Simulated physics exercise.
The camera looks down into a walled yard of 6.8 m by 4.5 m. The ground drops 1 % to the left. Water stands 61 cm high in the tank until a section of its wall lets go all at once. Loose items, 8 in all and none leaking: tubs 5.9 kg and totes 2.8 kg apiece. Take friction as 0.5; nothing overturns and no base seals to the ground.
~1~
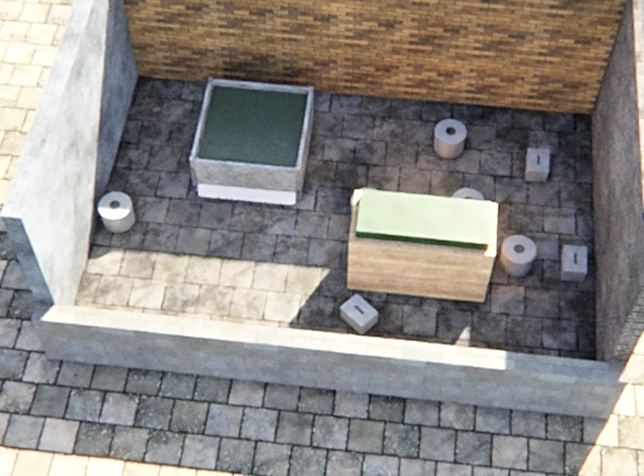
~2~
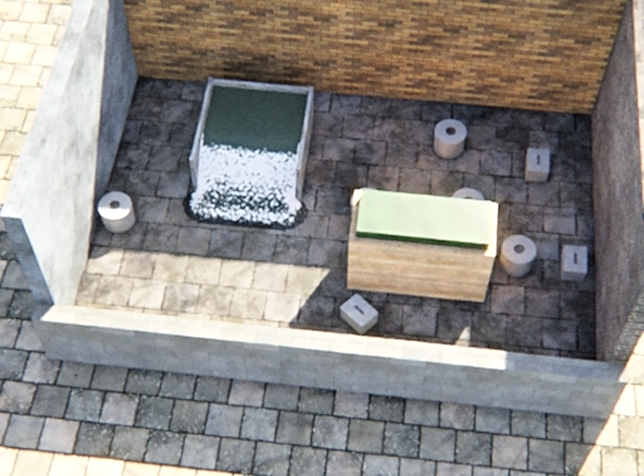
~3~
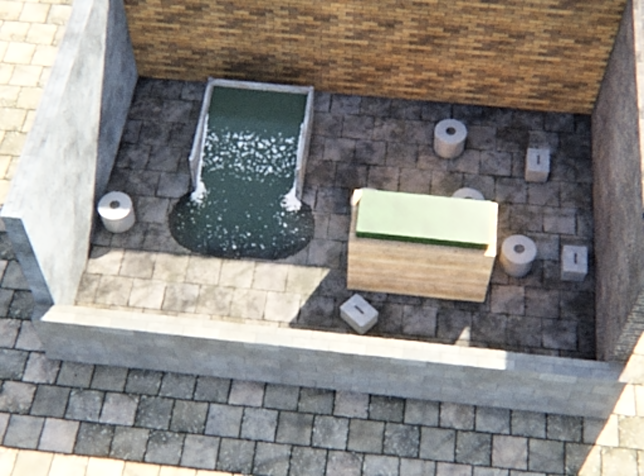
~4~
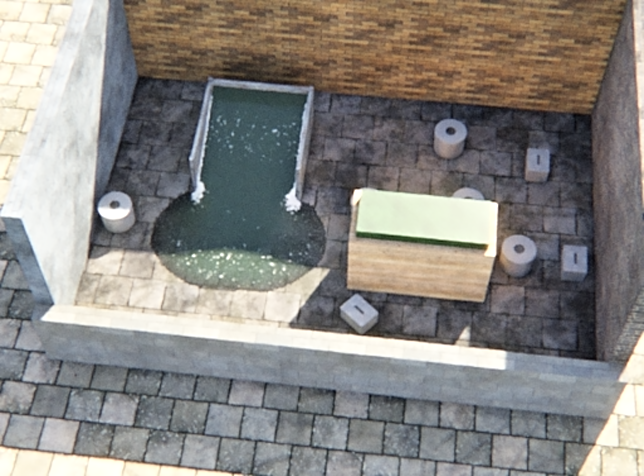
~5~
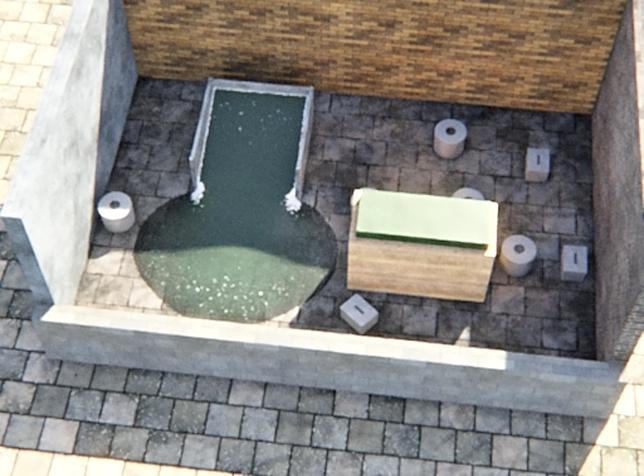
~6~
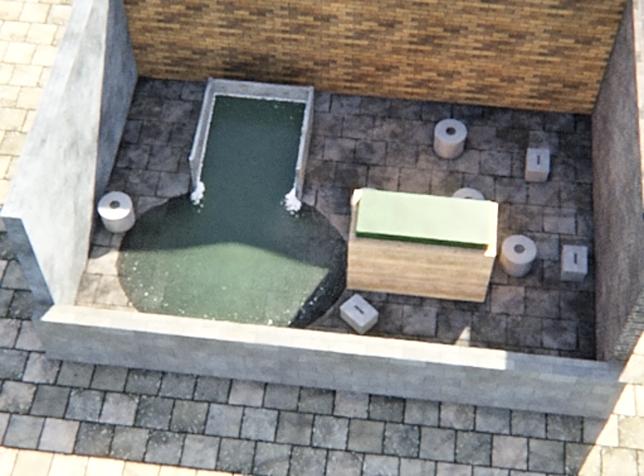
Green water pours from an open-fronted tank and spreads in a widening pool across the paved yard.
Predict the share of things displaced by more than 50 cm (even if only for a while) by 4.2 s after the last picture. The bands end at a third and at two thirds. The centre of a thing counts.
Share: From one to two thirds.
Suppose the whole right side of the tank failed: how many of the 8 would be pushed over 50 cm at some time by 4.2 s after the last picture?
In that case 6 of them.
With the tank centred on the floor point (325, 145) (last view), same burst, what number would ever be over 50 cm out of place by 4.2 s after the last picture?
In that case 5 of them.
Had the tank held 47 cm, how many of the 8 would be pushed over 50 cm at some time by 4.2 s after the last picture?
Then 2.
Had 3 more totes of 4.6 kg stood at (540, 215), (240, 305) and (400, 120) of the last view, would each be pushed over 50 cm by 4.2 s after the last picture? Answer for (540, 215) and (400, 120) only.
In that order: Short of it, short of it.
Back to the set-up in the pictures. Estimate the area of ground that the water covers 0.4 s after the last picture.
About 9.5 m2.
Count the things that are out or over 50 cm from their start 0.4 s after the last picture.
I count 0.
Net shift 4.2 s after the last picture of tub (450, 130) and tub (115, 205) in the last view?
In turn: 0 cm, 250 cm.
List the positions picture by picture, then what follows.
A tub at (368, 201), on the bottom; a tote at (576, 259), on the bottom; 2.0 m2 under water; 0 of 8 have shifted, in the first picture.
A tub at (368, 201) rests on the ground; a tote at (576, 259), on the bottom; water covers 2.7 m2; 0 of 8 have shifted, in the second picture.
A tub at (368, 201), on the bottom; a tote at (576, 259), on the bottom; water covers 3.6 m2; 0 of 8 have shifted, in the third picture.
A tub at (368, 201), on the bottom; a tote at (576, 259) rests on the ground; 4.9 m2 under water; 0 of 8 have shifted, in the fourth picture.
A tub at (368, 201) rests on the ground; a tote at (576, 259), on the bottom; water covers 6.4 m2; 0 of 8 have shifted, in the fifth picture.
A tub at (368, 201) rests on the ground; a tote at (576, 259) rests on the ground; 7.9 m2 under water; 0 of 8 have shifted, in the sixth picture.
Then, 0.4 s after the last picture 0 of 8 are over 50 cm from their spots; 0 afloat.
Then, 1.5 s after the last picture 1 of 8 are over 50 cm from their spots; 0 afloat.
Then, 2.8 s after the last picture 2 of 8 are over 50 cm from their spots; 1 afloat.
Then, 4.2 s after the last picture 3 of 8 are over 50 cm from their spots, and 3 have been at some point; 2 afloat.
